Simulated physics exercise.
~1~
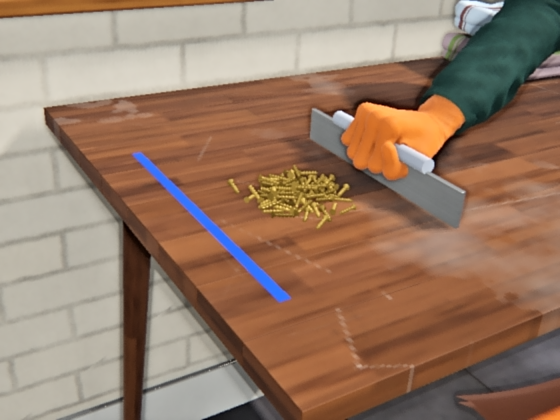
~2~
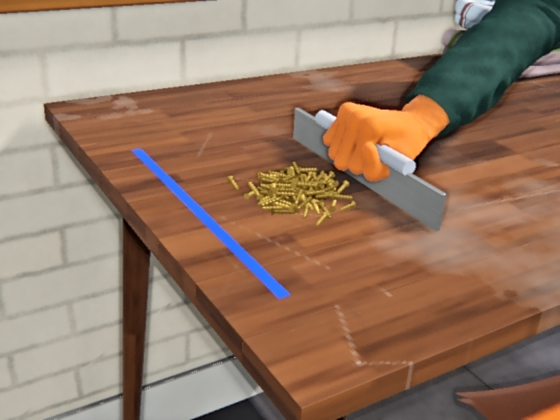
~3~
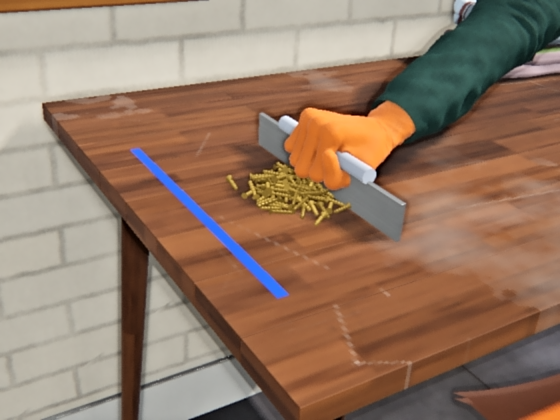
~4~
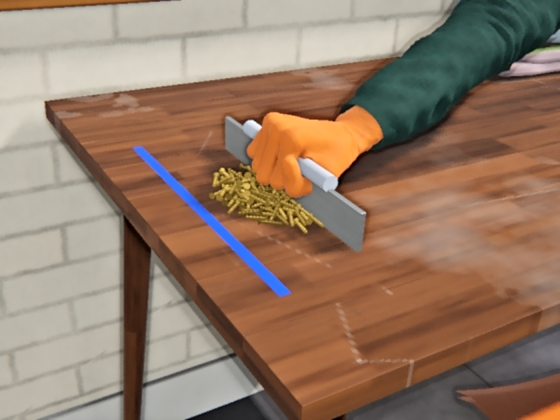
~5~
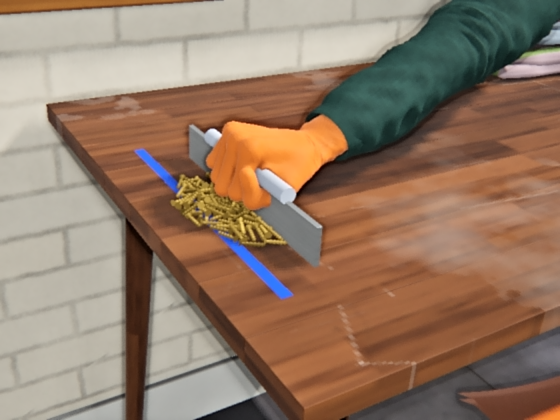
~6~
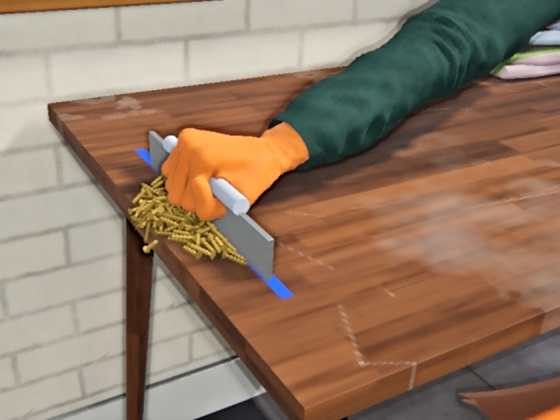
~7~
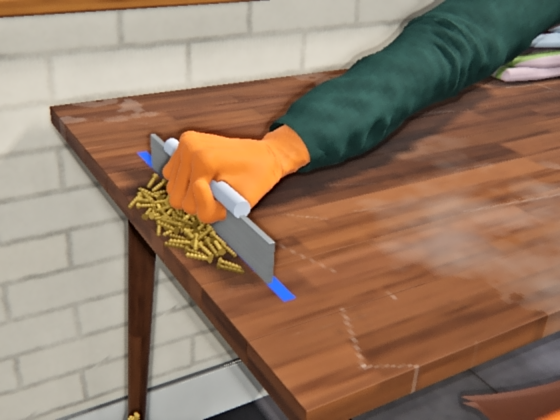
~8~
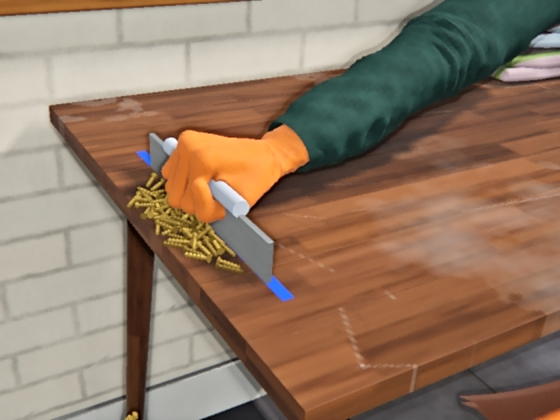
An orange-gloved hand in a dark green sleeve holds a flat metal scraper with a pale handle on a brown wooden table, seen from above at a slight angle before a pale brick wall. A loose heap of small golden bits lies to its left, with a strip of blue tape beyond, near the table's left edge. The hand slides the scraper left until it meets the heap and pushes it across the tape. The scraper stops at the tape as some bits spill over the edge. Most of the heap stays on the table, and the hand rests still.
